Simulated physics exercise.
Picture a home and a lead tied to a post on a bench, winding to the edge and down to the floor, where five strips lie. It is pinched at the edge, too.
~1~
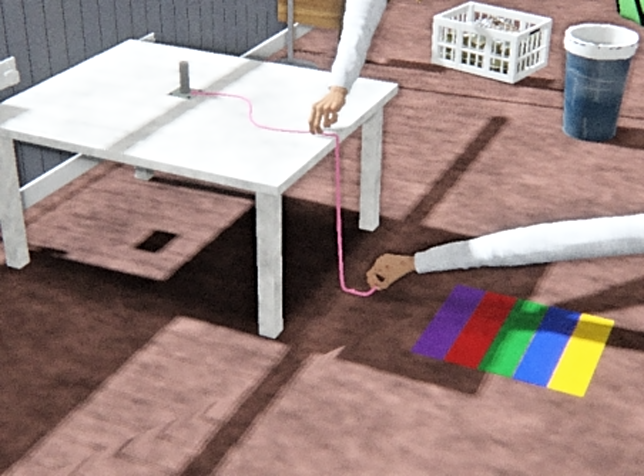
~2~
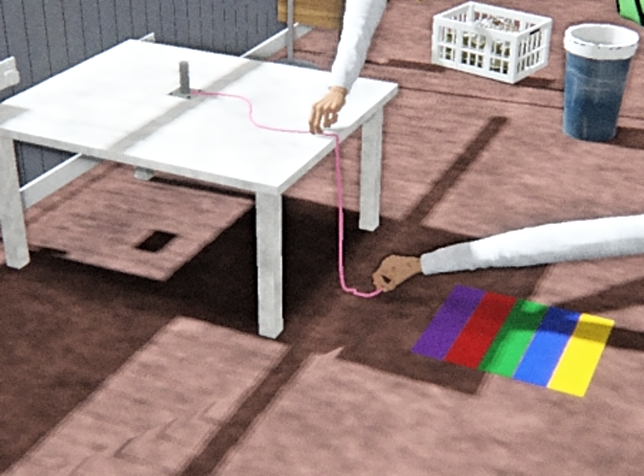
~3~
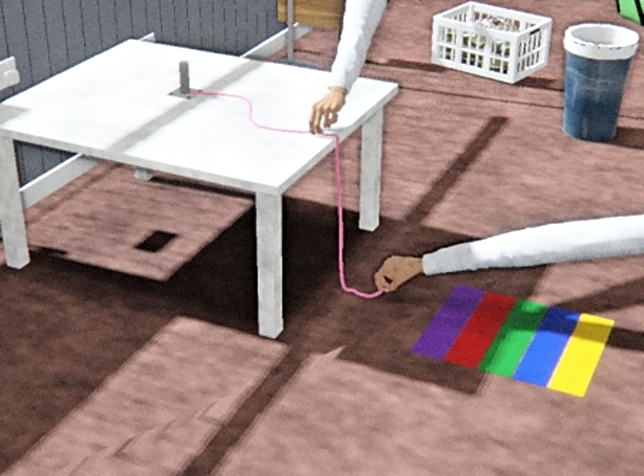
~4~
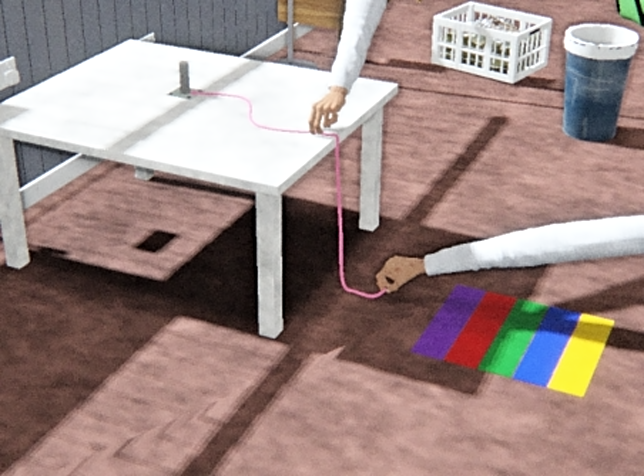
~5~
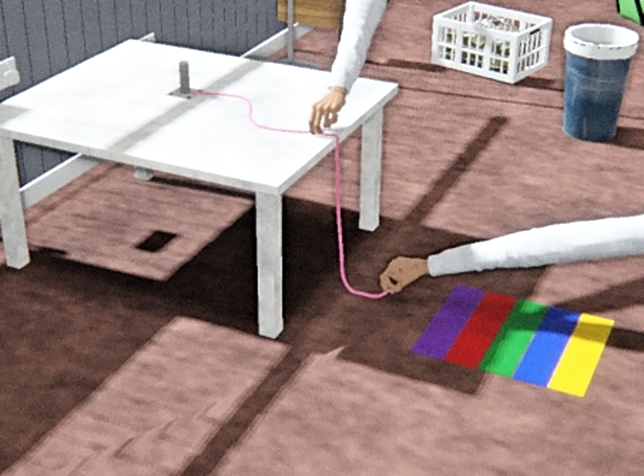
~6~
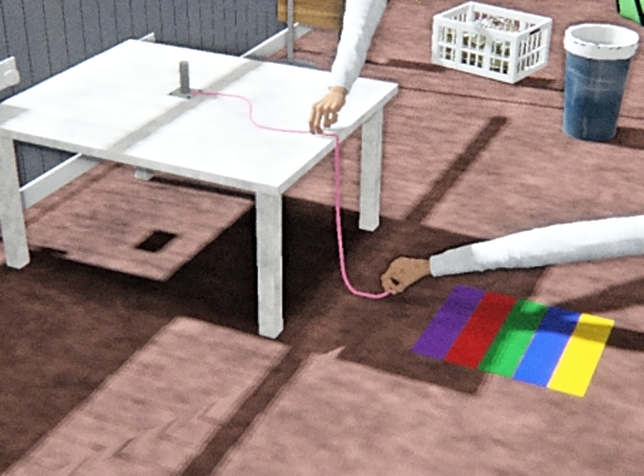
At a home, a lower hand draws a pink cord's end slightly right near coloured strips.
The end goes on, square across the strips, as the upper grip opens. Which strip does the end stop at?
The green one.
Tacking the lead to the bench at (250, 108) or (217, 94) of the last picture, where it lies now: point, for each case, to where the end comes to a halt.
(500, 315), (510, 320).
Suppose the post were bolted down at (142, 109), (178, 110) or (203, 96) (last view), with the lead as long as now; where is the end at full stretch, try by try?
(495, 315), (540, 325) and (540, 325), in that order.
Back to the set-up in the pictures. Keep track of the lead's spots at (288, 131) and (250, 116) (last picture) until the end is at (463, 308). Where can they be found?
The first sits at about (322, 131) and the second at about (275, 116).
A little later, end near (463, 308); over purple.
Next, end near (496, 316); over red.
When it is tight, end near (516, 321); over green. Over green.
